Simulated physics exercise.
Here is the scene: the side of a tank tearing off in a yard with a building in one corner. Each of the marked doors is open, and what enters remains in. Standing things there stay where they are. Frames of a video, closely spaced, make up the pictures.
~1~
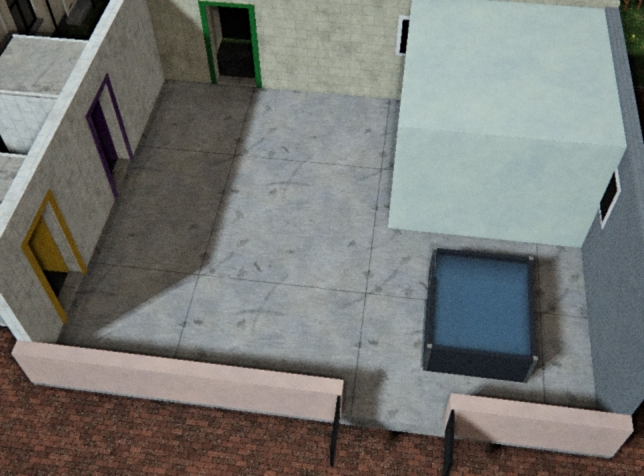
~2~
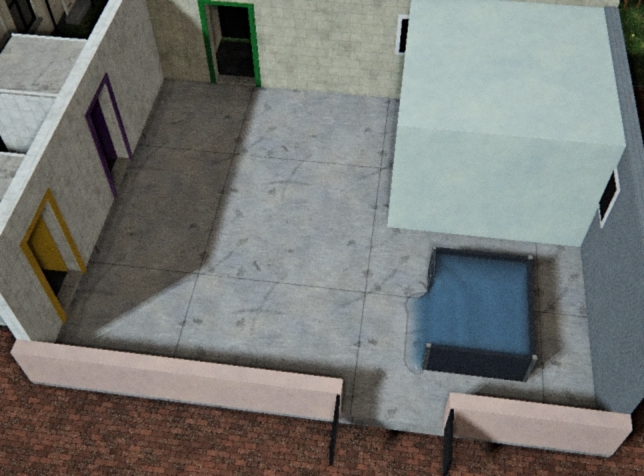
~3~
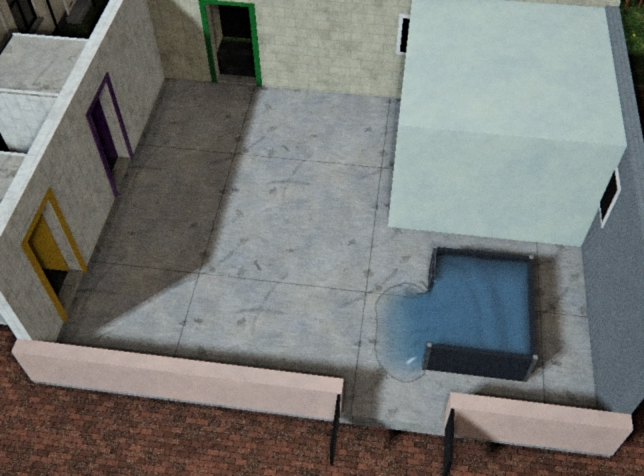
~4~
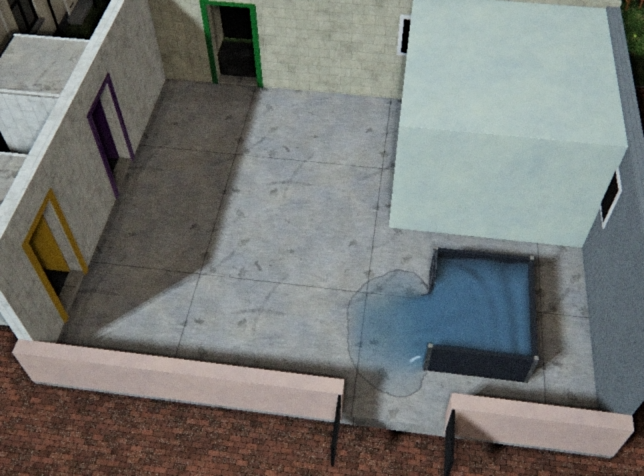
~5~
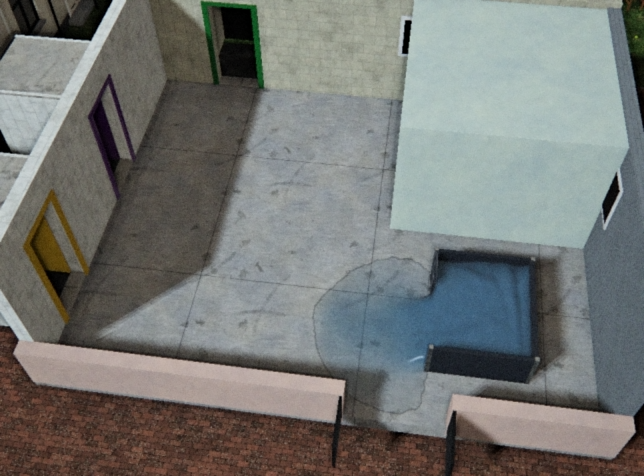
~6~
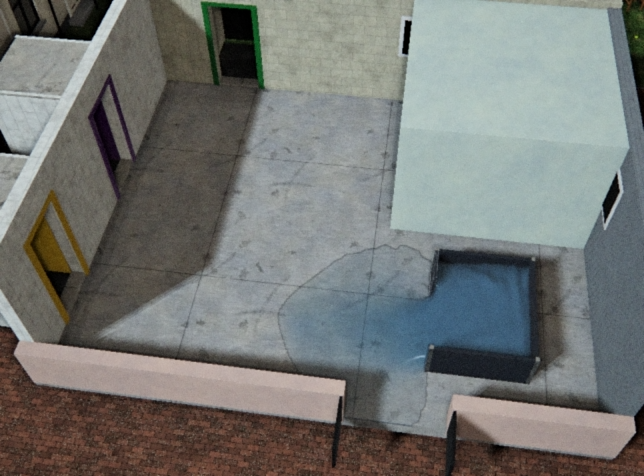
The clip opens on a walled courtyard with yellow, purple and green doorways and a dark tank of still blue water beside a pale building. The tank's left side gives way and water pours out onto the paving. The puddle then spreads steadily leftward in a widening, rounded sheet across the floor.
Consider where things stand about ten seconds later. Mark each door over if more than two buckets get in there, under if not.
Purple door: Under, green door: Over, yellow door: Over.
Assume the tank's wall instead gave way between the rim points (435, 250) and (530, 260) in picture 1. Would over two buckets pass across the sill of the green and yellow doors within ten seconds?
Well, green comes up short, and yellow comes up short.
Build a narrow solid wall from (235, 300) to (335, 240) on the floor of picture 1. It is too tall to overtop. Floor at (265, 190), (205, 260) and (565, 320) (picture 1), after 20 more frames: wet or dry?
Untouched, untouched, untouched.
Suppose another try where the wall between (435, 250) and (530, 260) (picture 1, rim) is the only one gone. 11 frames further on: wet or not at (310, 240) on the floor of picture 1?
There: Flooded.
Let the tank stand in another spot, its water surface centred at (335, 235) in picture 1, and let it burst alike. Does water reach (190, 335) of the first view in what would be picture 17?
There: Awash.
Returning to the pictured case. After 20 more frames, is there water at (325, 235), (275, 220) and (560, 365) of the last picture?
Same order as asked: Drenched; drenched; dry as before.
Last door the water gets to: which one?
It has to be the green one.
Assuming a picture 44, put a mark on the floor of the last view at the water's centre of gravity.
Centre of the water: Near (229, 256).
A moment on, water covers 25 % of the floor; the purple door not reached, the green door not reached, the yellow door not reached.
Next, water covers 40 % of the floor; the purple door not reached, the green door not reached, the yellow door wet at the sill, nothing in.
Then, water covers 50 % of the floor; the purple door wet at the sill, nothing in, the green door not reached, the yellow door over two buckets in.
Later, water covers 55 % of the floor; the purple door under two buckets in, the green door wet at the sill, nothing in, the yellow door far over two buckets in.
In the end, water covers 75 % of the floor; the purple door under two buckets in, the green door over two buckets in, the yellow door far over two buckets in.
